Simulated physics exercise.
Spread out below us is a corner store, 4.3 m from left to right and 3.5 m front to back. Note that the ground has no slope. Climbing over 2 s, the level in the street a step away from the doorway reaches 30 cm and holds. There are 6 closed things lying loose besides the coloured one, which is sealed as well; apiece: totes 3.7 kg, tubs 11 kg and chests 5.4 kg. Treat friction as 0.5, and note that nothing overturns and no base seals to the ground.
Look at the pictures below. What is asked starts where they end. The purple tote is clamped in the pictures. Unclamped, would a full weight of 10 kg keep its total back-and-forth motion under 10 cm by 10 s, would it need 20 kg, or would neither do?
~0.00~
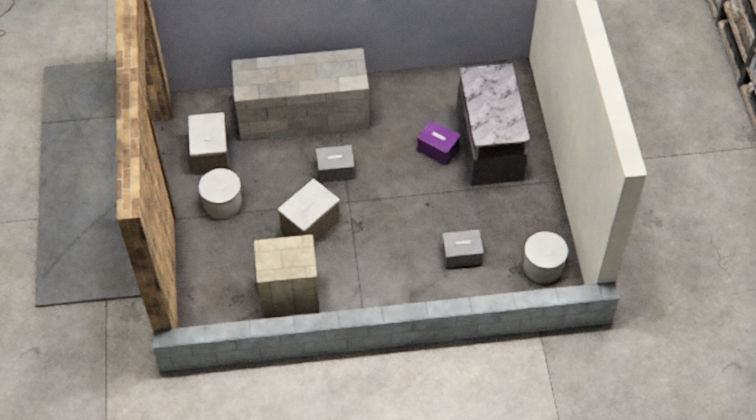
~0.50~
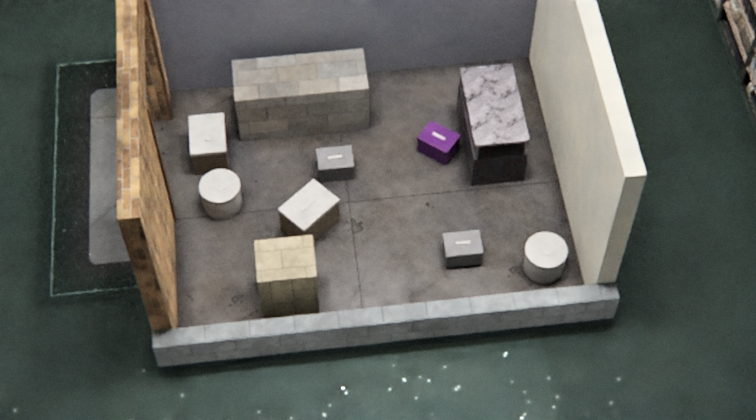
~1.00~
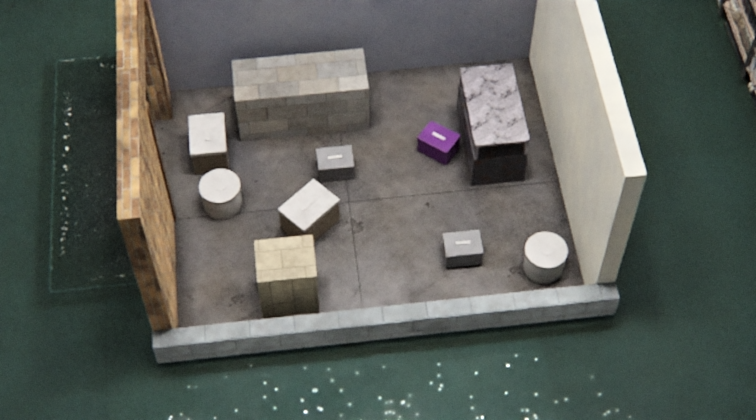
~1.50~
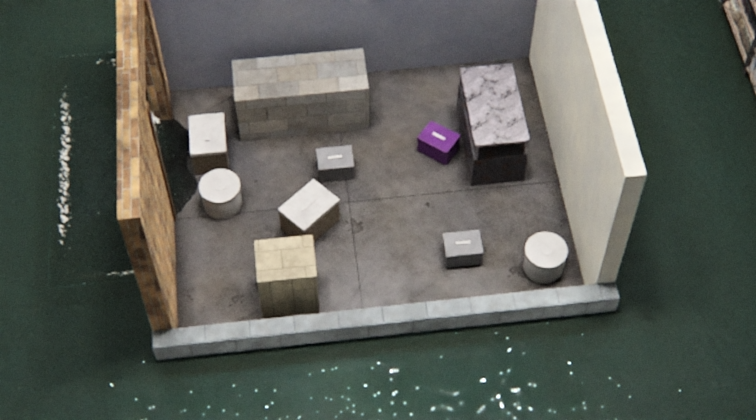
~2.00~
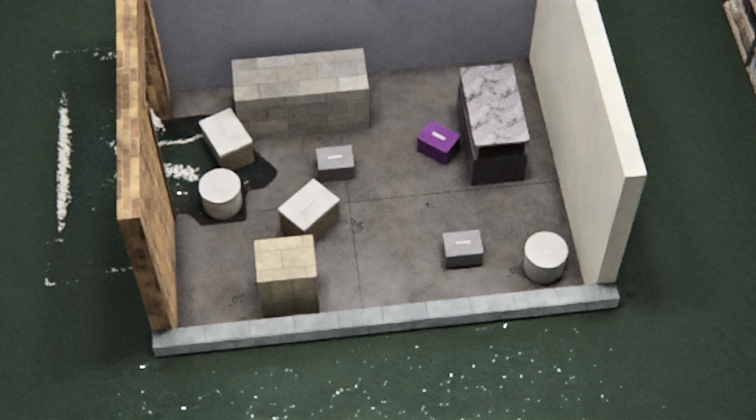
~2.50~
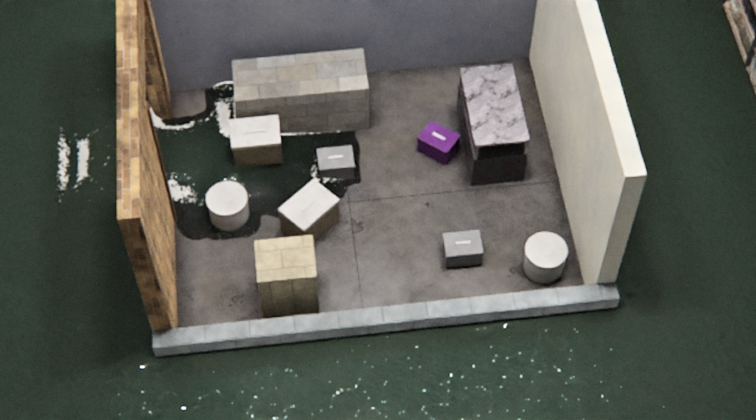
Passing pick: None.
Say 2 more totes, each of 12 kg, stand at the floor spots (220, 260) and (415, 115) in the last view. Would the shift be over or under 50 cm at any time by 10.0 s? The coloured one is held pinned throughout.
In order: Within the mark, above the mark.
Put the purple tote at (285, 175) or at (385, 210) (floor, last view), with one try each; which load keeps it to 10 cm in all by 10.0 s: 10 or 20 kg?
Log: Try 1 neither pick works; try 2 neither pick works.
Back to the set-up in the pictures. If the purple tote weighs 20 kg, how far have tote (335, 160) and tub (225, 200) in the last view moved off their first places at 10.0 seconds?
Respectively 150 and 50 cm.
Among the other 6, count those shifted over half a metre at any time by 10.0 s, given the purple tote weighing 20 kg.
I make it 6.
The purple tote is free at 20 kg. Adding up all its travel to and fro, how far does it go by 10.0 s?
I'd put it near 200 cm in all.
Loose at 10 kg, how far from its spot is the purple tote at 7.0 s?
Shift: Roughly 80 cm.
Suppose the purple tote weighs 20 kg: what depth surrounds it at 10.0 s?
About 20 cm.
After 3.5 s the purple tote would be 6 cm from its start with 10 kg and 6 cm from its start with 20 kg; 7 cm of water round it then.
After 4.5 s the purple tote would be 18 cm from its start with 10 kg and 6 cm from its start with 20 kg; 12 cm of water round it then.
After 7.0 s the purple tote would be 76 cm from its start with 10 kg and 24 cm from its start with 20 kg; 12 cm of water round it then.
After 10.0 s the purple tote would be 59 cm from its start with 10 kg and 29 cm from its start with 20 kg; 20 cm of water round it then.
